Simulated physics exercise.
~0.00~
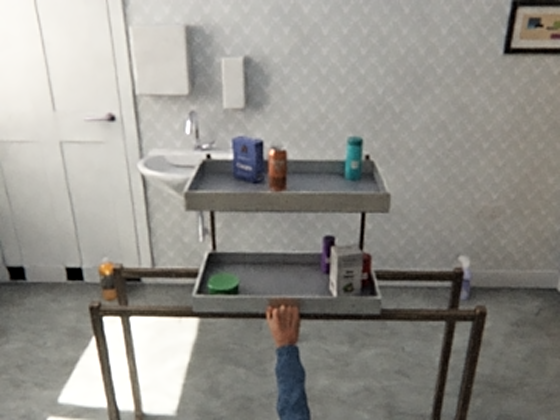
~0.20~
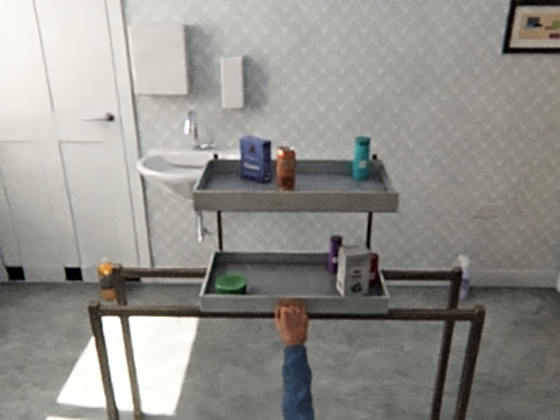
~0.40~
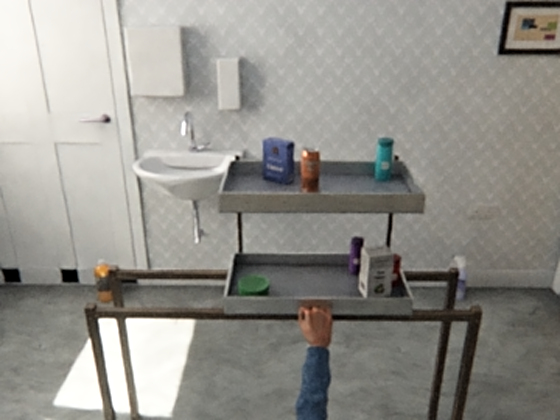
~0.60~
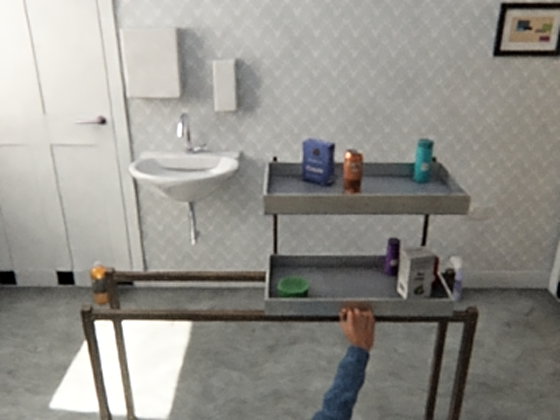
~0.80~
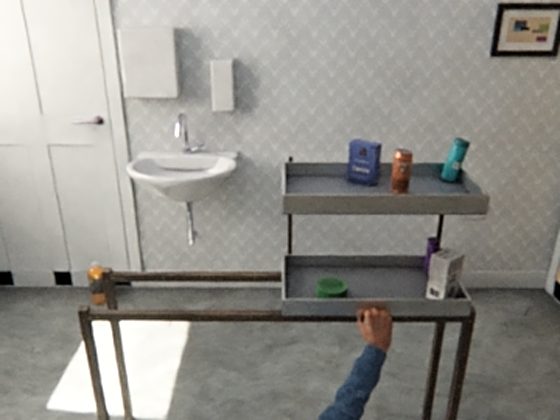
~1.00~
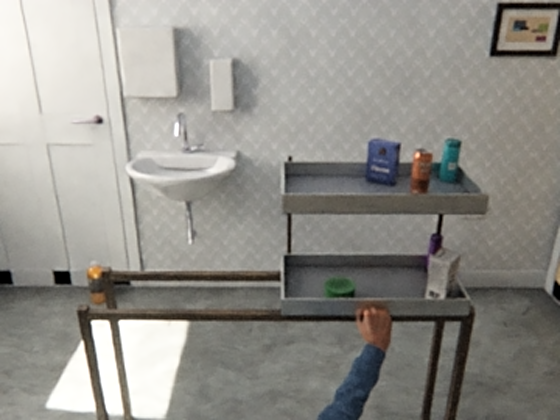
Two-tier grey tray sliding right under a hand's push and stopping, its bottles, boxes and green tub shifting right but staying aboard.
